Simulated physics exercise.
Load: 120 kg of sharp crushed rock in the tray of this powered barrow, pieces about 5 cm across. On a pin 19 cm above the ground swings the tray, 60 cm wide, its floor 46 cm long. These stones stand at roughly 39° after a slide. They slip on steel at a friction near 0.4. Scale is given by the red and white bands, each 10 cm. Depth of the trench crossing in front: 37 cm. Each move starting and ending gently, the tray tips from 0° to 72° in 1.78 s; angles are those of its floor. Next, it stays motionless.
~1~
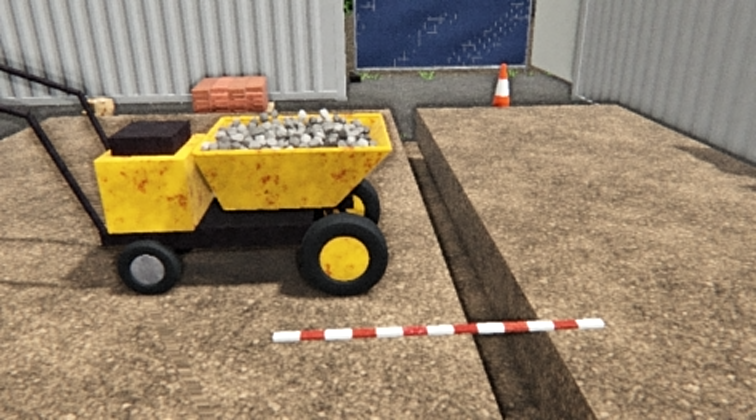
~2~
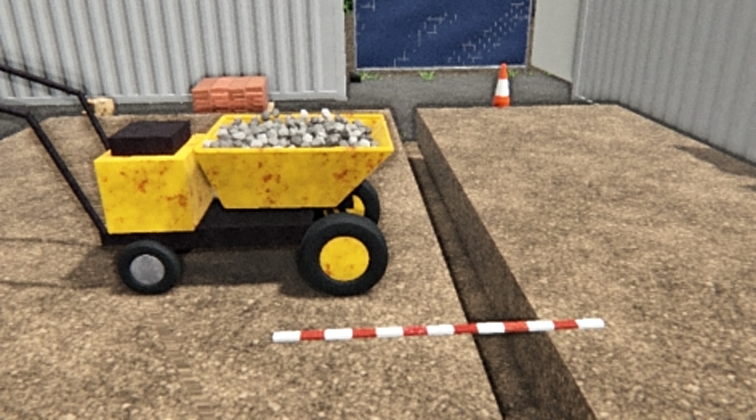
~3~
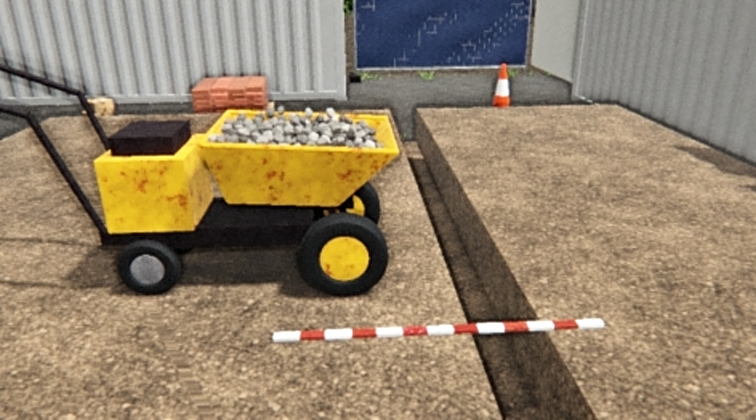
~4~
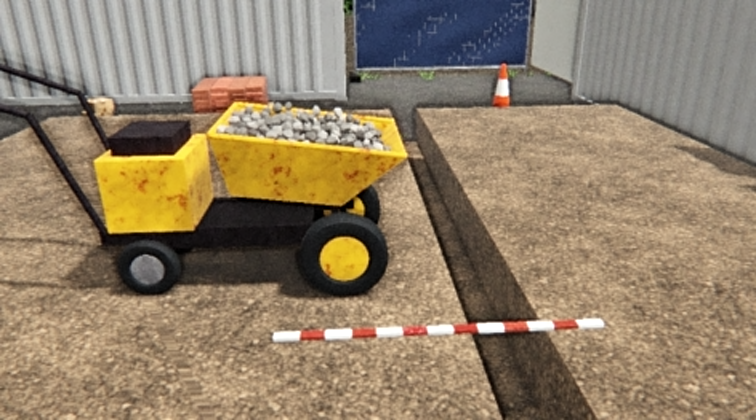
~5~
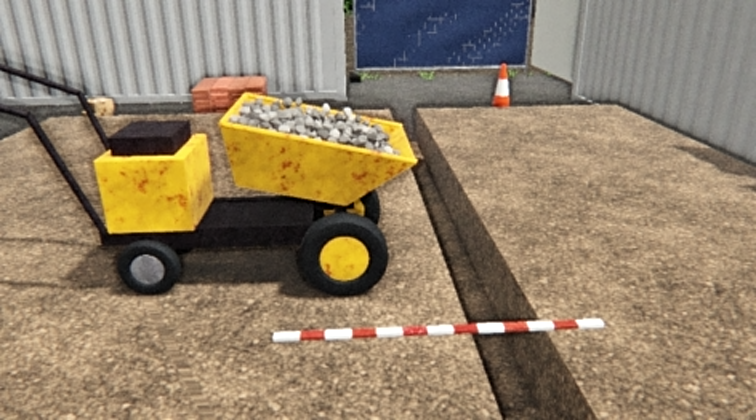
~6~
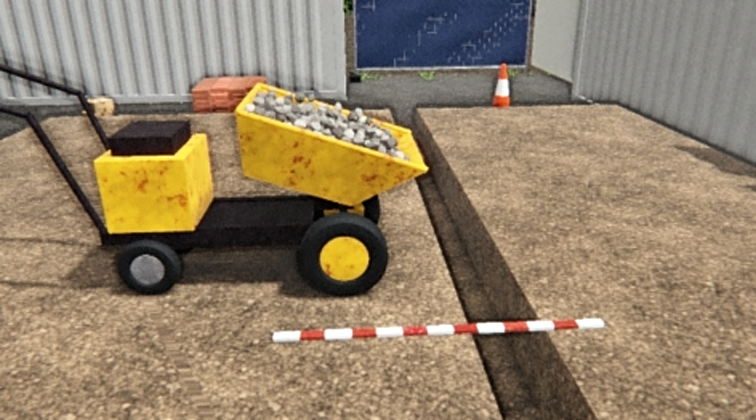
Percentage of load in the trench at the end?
96 per cent.
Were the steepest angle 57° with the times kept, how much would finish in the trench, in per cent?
With that change, near 45 per cent.
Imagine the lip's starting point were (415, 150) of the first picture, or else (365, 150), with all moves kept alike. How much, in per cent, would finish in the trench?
The first gives about 75 percent and the second about 100 percent.
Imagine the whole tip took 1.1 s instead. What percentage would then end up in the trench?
90 per cent.
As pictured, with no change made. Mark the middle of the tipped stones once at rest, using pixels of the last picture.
Centre estimate: Around (477, 304).
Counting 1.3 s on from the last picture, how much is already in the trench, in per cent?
About 45 per cent by then.
Then, 0.7 s after the last picture the floor is at 61°, 98 % in the tray, 2 % in the trench; the foremost stones are at (478, 242).
Then, 1.3 s after the last picture the floor is at 72°, 51 % in the tray, 47 % in the trench, 3 % past the trench; the foremost stones are at (530, 252).
Then, 1.6 s after the last picture the floor is at 72°, 23 % in the tray, 73 % in the trench, 4 % past the trench; the foremost stones are at (573, 265).
Then, 3.6 s after the last picture the floor is at 72°, 0 % in the tray, 96 % in the trench, 4 % past the trench; the foremost stones are at (576, 266).
